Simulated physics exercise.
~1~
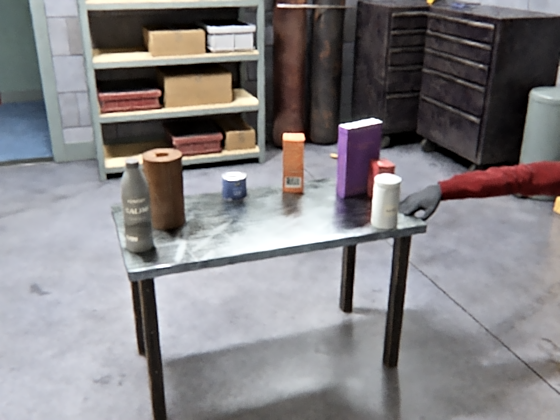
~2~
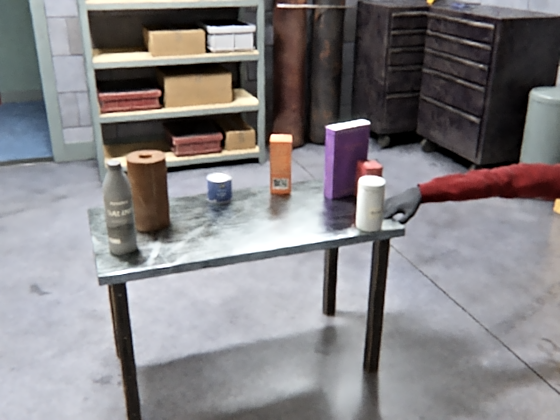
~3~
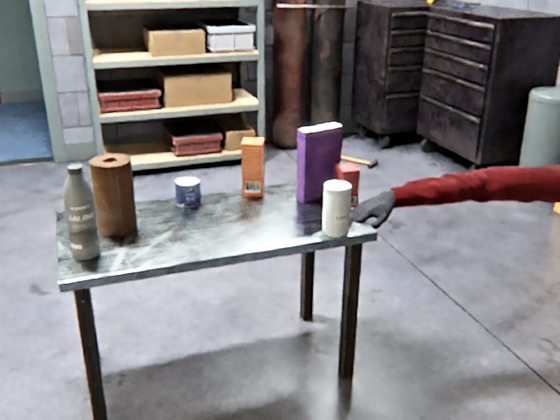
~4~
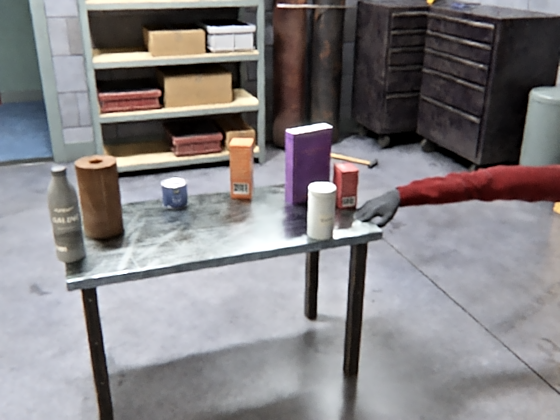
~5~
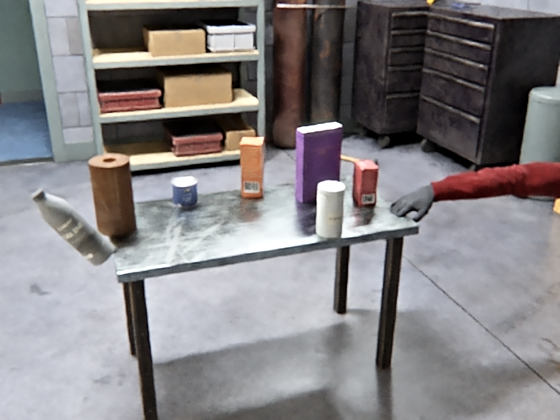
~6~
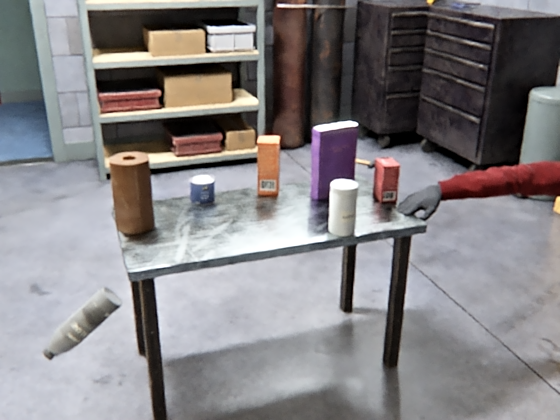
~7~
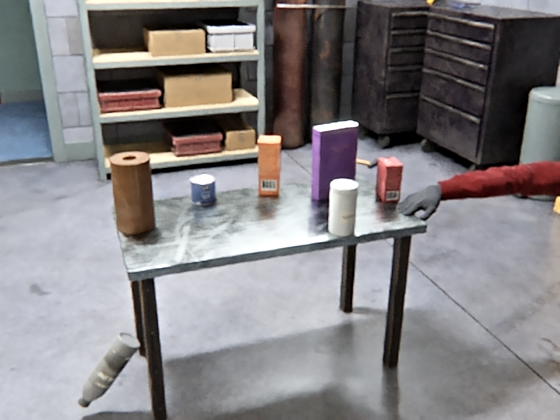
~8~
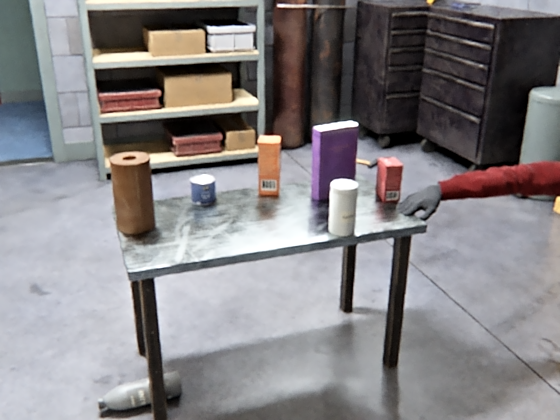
A gloved hand on a red-sleeved arm holds the right edge of a metal-topped table in a workshop, viewed from the front and slightly above, with shelves of boxes and dark cabinets behind. On the table stand a grey bottle and brown roll at left, a blue tin, an orange carton, a tall purple book, a red packet and a white jar. The table slides left with everything upright, then jerks back right. The grey bottle tips off the left end, tumbles down and comes to rest on its side on the floor, while the other items remain standing.
